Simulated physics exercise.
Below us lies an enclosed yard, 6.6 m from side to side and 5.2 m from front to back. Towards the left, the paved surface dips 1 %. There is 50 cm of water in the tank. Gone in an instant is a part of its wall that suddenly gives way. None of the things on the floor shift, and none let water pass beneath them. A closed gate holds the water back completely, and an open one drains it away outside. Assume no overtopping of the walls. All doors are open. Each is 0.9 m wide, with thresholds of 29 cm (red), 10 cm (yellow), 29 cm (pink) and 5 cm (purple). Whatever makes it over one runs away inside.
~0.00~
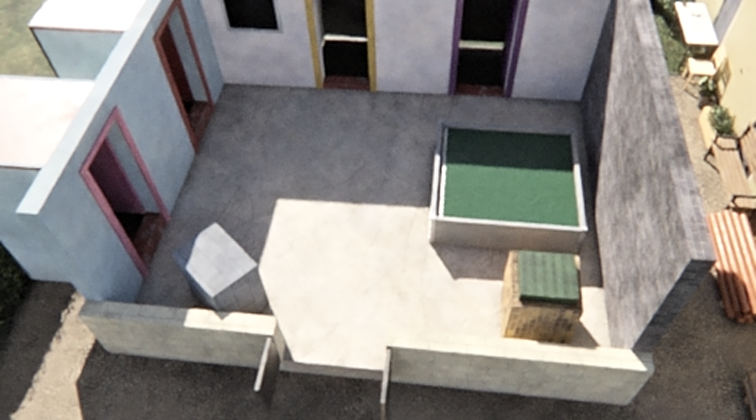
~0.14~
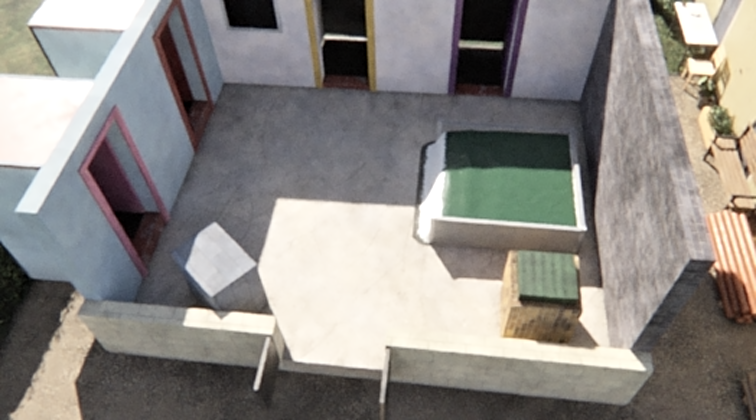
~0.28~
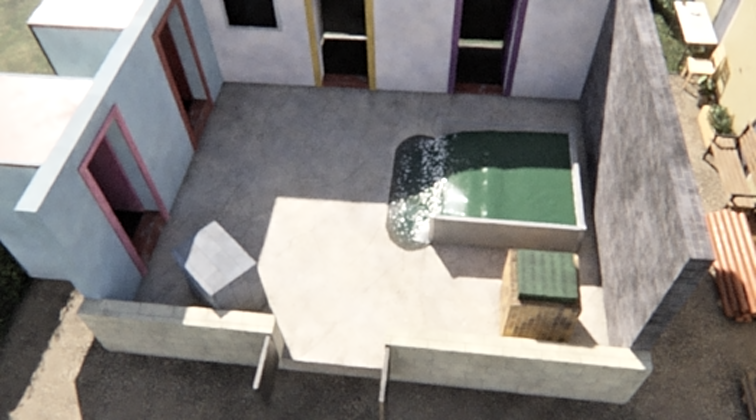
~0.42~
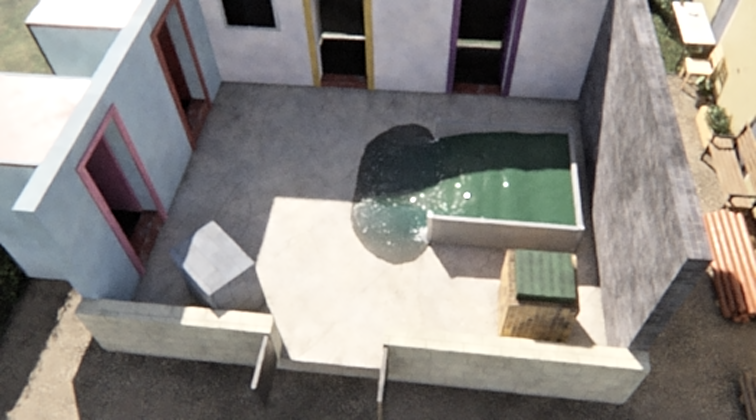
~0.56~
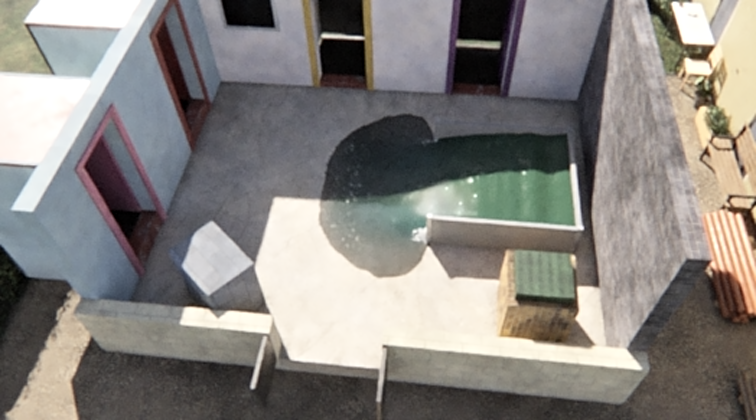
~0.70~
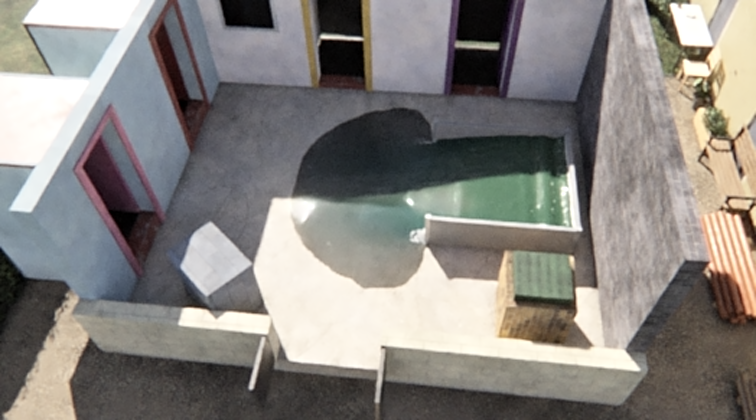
To begin with, green water lies still in a raised rectangular tank on the right of a walled yard. The tank's left wall gives way and water pours out onto the paving, spreading leftward in a widening, rounded, glinting pool while the crate and pale block stay put.
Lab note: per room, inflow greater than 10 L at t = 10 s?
The red door never breaches the limit; the yellow door never breaches the limit; the pink door never breaches the limit; the purple door never breaches the limit.
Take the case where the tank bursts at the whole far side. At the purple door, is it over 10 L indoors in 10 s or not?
So, purple door: Out of bounds.
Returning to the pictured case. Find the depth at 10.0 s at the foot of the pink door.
I'd say close to 7.5 cm.
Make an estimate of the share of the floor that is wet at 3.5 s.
Near 60 per cent is wet.
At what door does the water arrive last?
That would be the purple door.
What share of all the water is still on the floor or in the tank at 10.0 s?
Around 92 per cent of the water.
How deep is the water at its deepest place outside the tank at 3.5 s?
Depth: Approx. 26 cm.
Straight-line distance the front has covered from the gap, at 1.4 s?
It's close to 4.2 metres.
After 1.4 s water covers 45 % of the floor and is deepest (21 cm) near (418, 215); red door not reached, yellow door not reached, pink door not reached, purple door not reached.
After 2.2 s water covers 60 % of the floor and is deepest (24 cm) near (176, 189); red door 21 cm at the sill, 0 L in, yellow door 9 cm at the sill, 0 L in, pink door 19 cm at the sill, 0 L in, purple door not reached.
After 3.5 s water covers 60 % of the floor and is deepest (26 cm) near (219, 87); red door 23 cm at the sill, 0 L in, yellow door 6 cm at the sill, 0 L in, pink door 18 cm at the sill, 0 L in, purple door not reached.
After 6.0 s water covers 70 % of the floor and is deepest (18 cm) near (182, 333); red door 11 cm at the sill, 0 L in, yellow door 10 cm at the sill, 1 L in, pink door 17 cm at the sill, 0 L in, purple door not reached.
After 10.0 s water covers 95 % of the floor and is deepest (12 cm) near (213, 100); red door 10 cm at the sill, 0 L in, yellow door 9 cm at the sill, 1 L in, pink door 7 cm at the sill, 0 L in, purple door 4 cm at the sill, 0 L in.
